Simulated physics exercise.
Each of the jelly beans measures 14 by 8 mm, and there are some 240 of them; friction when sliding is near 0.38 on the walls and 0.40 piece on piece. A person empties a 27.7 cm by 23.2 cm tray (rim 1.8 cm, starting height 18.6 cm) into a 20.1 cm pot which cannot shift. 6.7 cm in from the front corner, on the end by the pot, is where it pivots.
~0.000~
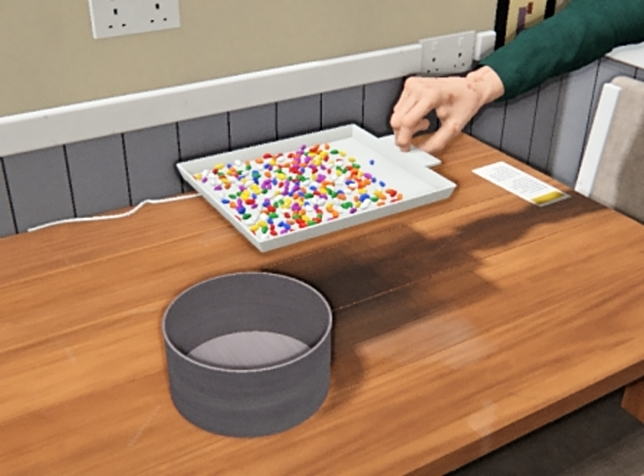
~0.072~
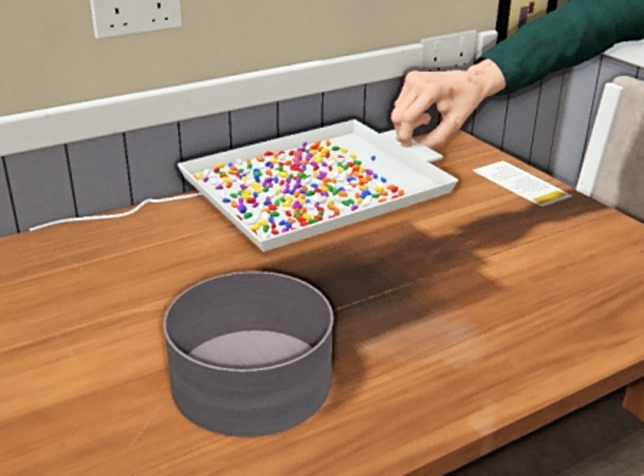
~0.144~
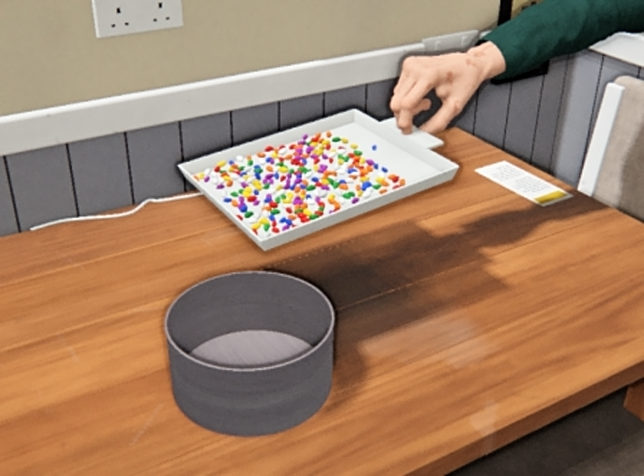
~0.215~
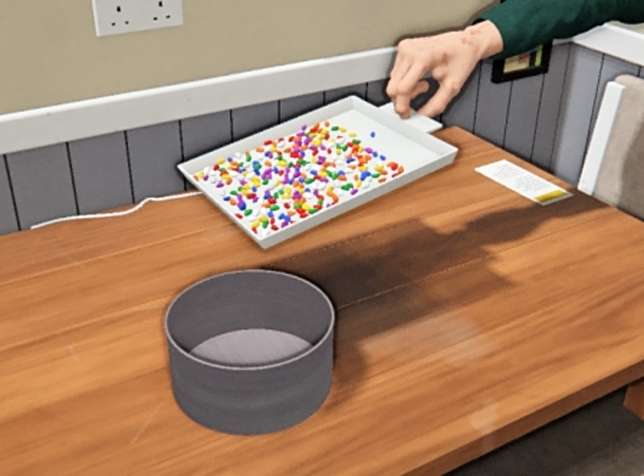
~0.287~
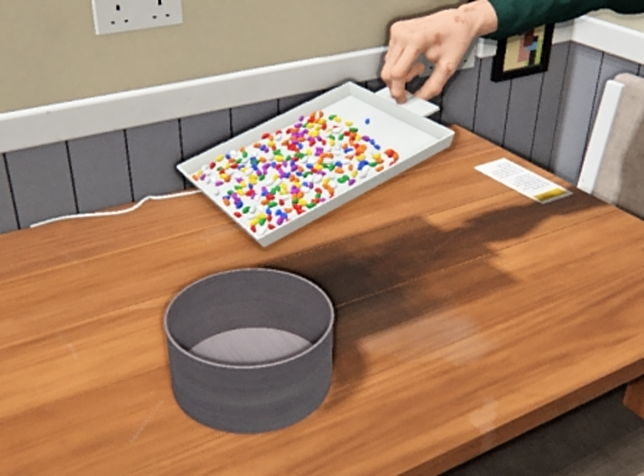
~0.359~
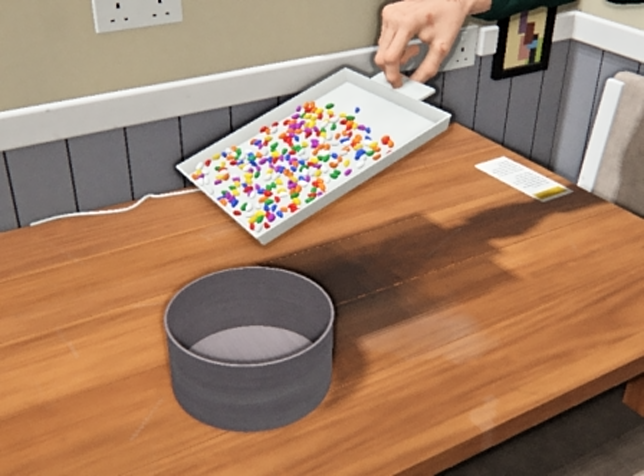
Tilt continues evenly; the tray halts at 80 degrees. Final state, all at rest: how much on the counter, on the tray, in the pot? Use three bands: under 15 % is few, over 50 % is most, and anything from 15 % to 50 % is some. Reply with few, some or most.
Counter: Most, tray: Few, pot: Some.
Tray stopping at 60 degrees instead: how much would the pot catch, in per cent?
10 per cent.
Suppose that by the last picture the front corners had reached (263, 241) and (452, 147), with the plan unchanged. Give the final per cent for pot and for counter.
Pot 100 % / counter 0 %.
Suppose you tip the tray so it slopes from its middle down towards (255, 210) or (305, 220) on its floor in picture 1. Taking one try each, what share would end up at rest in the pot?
70 and 95 %.
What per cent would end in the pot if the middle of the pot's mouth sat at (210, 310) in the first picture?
I'd expect near 40 per cent.
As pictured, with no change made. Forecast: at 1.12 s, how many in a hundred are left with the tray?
Around 85 percent.
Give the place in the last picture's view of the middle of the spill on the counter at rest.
It comes to rest with its centre close to (162, 307).
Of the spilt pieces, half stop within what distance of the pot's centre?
Close to 20 cm, give or take.
After 0.82 s, tilt 48 degrees; the tray holds 100 %, the pot 0 %.
After 1.12 s, tilt 68 degrees; the tray holds 85 %, the pot 0 %.
Then, at 1.53 s, tilt 80 degrees; the tray holds 25 %, the pot 20 %.
At rest (3.1 s), counter 70 %, tray 5 %, pot 25 %.
